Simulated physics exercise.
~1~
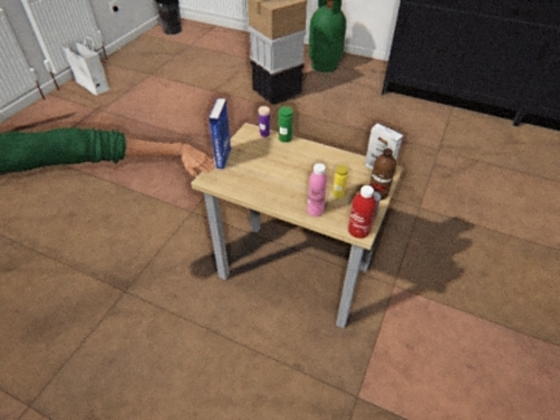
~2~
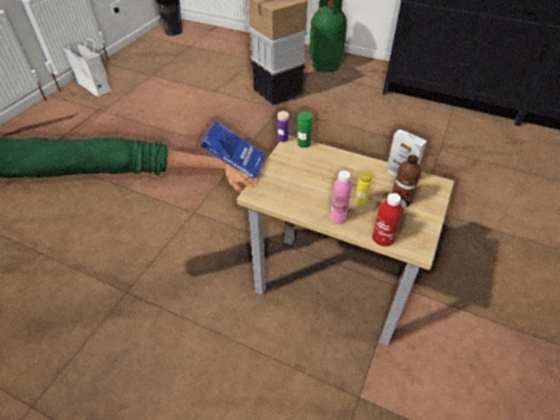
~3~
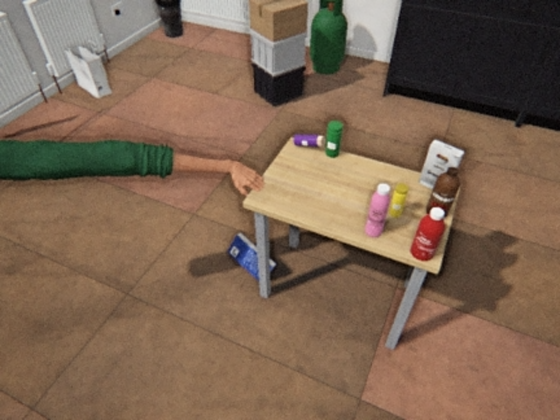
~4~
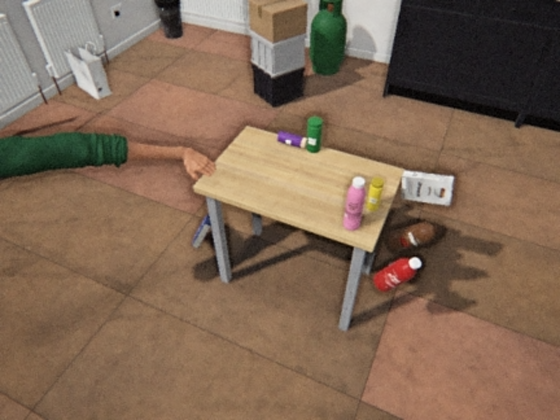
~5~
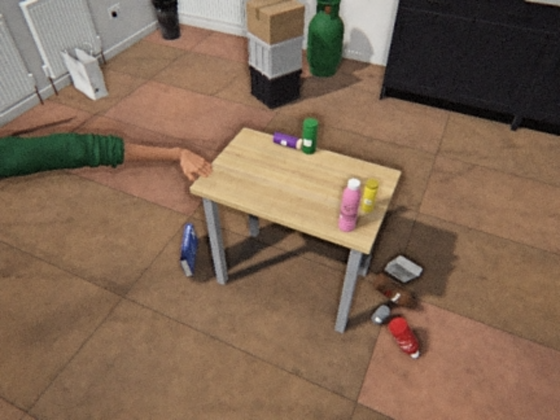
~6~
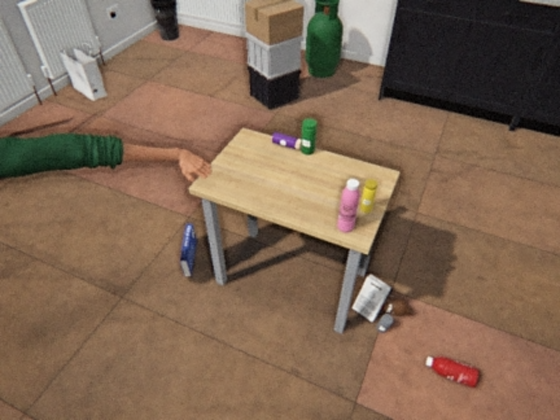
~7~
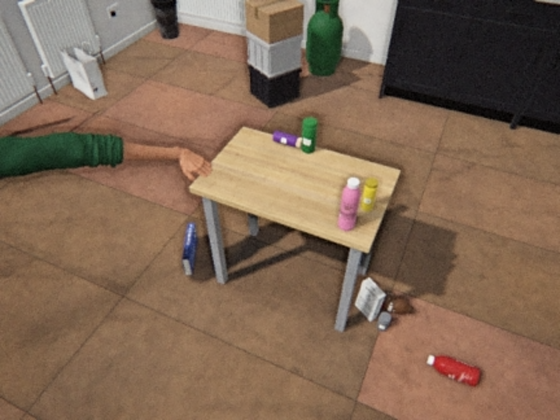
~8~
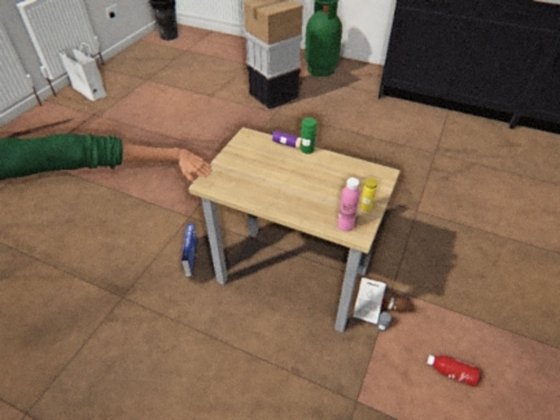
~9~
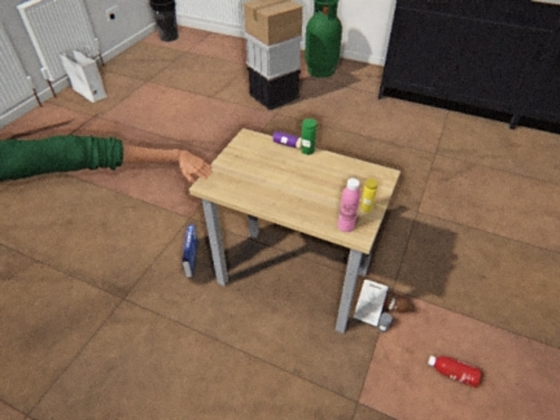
A hand jerks a small wooden table right, then back, and several items tumble to the floor.
